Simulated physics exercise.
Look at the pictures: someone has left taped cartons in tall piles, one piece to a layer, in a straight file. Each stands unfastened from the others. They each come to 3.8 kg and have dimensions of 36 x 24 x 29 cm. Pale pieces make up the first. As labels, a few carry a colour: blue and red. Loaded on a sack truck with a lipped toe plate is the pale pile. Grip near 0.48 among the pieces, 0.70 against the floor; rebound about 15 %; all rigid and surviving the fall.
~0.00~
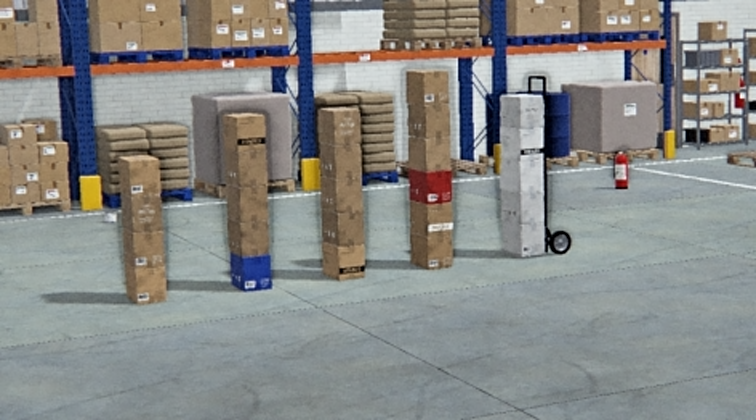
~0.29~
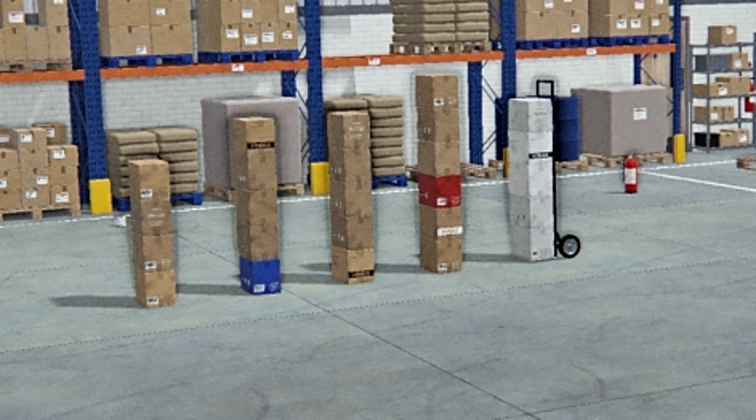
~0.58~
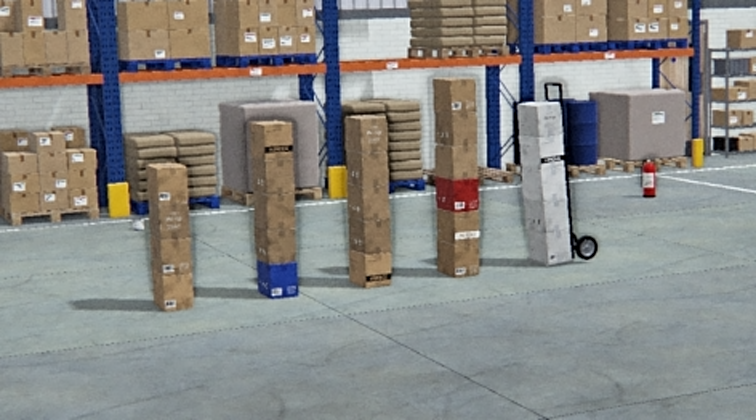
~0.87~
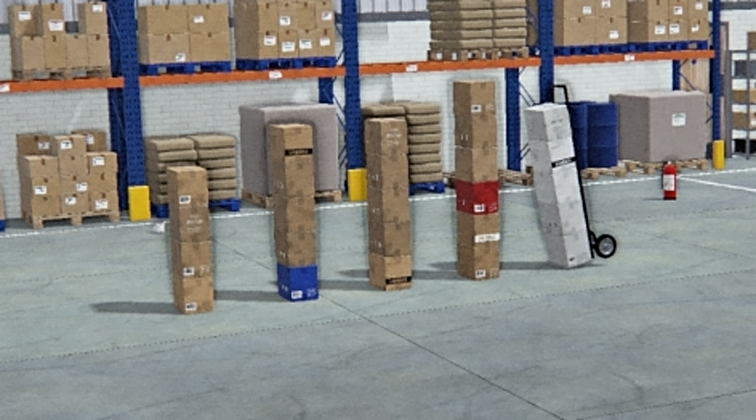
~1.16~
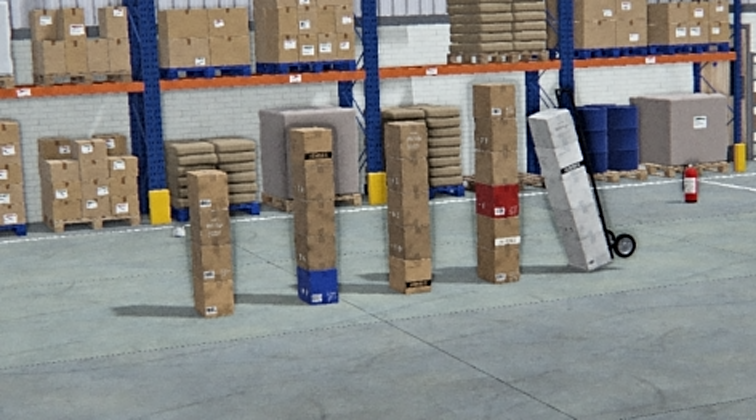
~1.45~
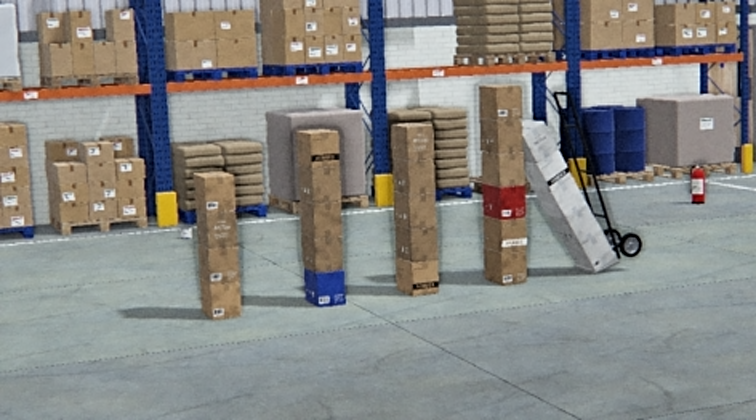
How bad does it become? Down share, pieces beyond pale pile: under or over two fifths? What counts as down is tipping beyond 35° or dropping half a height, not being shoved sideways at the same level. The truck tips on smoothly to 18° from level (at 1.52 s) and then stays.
Over.
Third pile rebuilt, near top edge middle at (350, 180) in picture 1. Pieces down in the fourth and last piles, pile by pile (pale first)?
Fourth 4, last 4.
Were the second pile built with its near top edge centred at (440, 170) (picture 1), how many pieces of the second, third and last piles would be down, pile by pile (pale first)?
Down by pile: Second 3, third 5, last 4.
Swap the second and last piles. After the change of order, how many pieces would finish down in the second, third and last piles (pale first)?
Second 3, third 5, last 6.
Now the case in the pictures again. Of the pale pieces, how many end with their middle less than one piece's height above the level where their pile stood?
3.
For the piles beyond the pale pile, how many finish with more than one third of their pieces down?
Count: 4.
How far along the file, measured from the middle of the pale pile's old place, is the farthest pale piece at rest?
I'd put it at close to 150 cm.
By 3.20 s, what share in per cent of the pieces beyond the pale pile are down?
By that time it is 80 percent.
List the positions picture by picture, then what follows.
In the first picture (we follow the side turned to the camera; the camera pans a little), truck frame (545, 113) 0° forward; blue carton (258, 274); red carton (440, 187); no other piece has moved.
The second picture shows truck frame (553, 117) 1° forward; red carton (449, 191).
The third picture shows truck frame (563, 120) 4° forward, top of the pale pile leaning 4°; blue carton (284, 281); no other piece has moved.
The fourth picture shows truck frame (571, 121) 10° forward, top of the pale pile leaning 10°; red carton (486, 198); no other piece has moved.
The fifth picture shows truck frame (579, 125) 15° forward, top of the pale pile leaning 16°; blue carton (324, 287); no other piece has moved.
The sixth picture shows truck frame (579, 127) 18° forward, top of the pale pile leaning 28°; red carton (514, 203); blue carton (331, 289); no other piece has moved.
Around 2.36 s, 5 of the pale pile down; 6 of the 20 other cartons down; red carton tipped 42°, 13 cm lower.
Around 3.20 s, 5 of the pale pile down; 16 of the 20 other cartons down; blue carton tipped 59°; red carton tipped 51°, 35 cm lower.
Finally (5.7 s), 5 of the pale pile down; 20 of the 20 other cartons down; blue carton on its side; red carton tipped 45°, 40 cm lower. That is 100 per cent. Seen by the last camera, middles, blue carton near (294, 292), red carton near (415, 256).
